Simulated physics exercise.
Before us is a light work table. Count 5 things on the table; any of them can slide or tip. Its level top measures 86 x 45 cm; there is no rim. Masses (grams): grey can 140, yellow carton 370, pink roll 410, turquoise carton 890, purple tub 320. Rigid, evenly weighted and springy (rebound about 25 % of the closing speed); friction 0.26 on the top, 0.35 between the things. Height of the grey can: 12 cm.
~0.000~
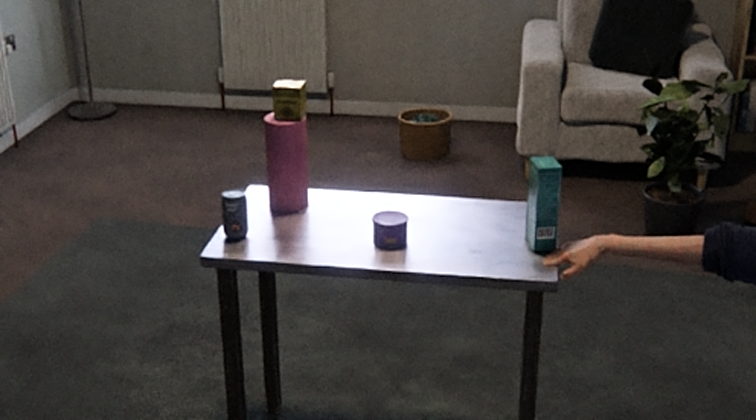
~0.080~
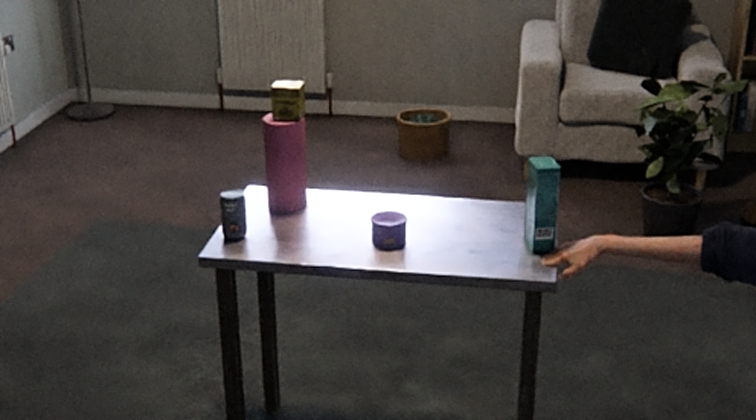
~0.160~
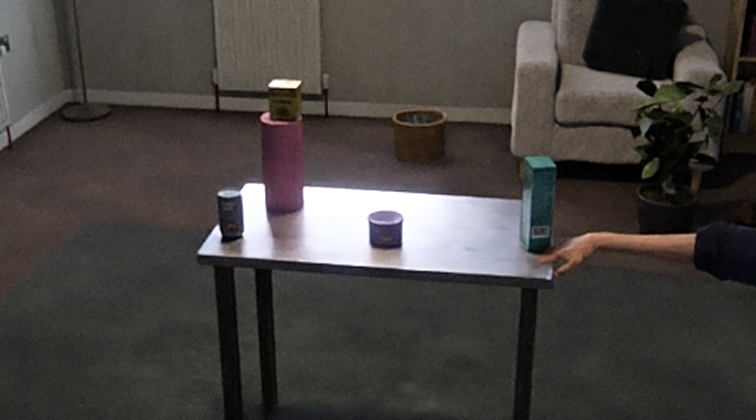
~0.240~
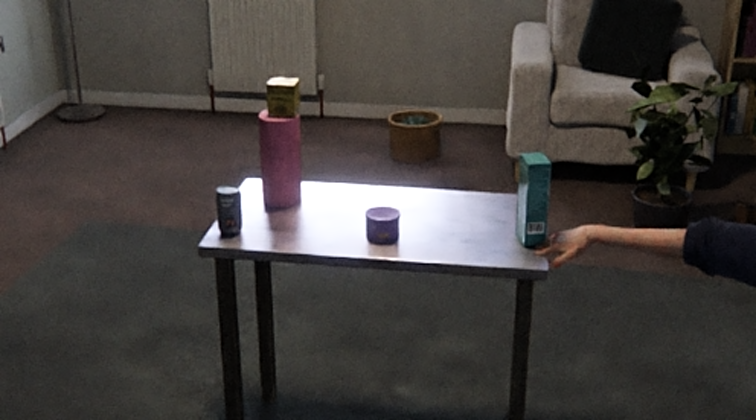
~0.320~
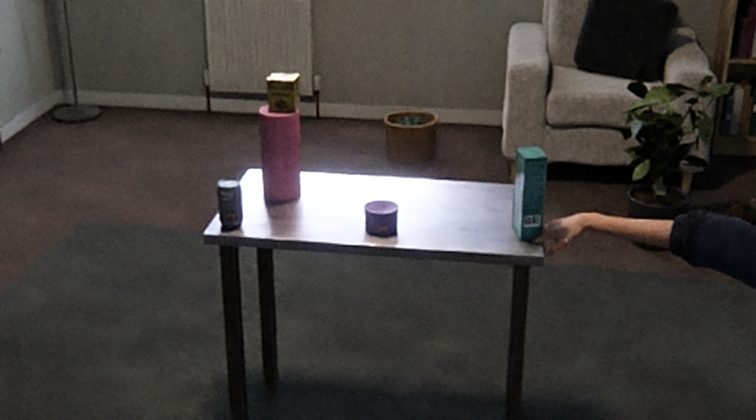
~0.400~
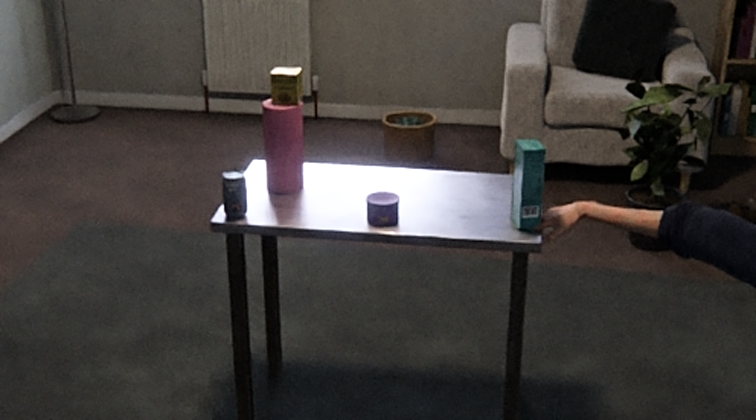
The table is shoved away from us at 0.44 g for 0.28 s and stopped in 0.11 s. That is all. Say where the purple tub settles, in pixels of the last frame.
Look near (388, 193).
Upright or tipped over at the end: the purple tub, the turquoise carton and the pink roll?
The purple tub stays upright; the turquoise carton keeps standing; the pink roll tips over.
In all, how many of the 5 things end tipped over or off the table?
That comes to 2.
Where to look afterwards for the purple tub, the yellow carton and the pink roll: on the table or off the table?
The purple tub ends on the table; the yellow carton ends off the table; the pink roll ends off the table.
Around 0.60 s, table shifted 24 cm; yellow carton at 12° to upright; pink roll at 12° to upright.
Around 0.90 s, table shifted 24 cm; yellow carton now off the table; purple tub shifted 2 cm near (388, 193); pink roll at 57° to upright.
Around 1.10 s, table shifted 24 cm; pink roll now off the table; purple tub shifted 2 cm near (388, 193); grey can shifted 2 cm.
Around 1.40 s, table shifted 24 cm; purple tub shifted 2 cm near (388, 193); grey can shifted 2 cm.
Finally (1.5 s), off the table, yellow carton and pink roll; the other 3 still in place (within 5 cm). Final places as that camera would see them, purple tub near (388, 193).
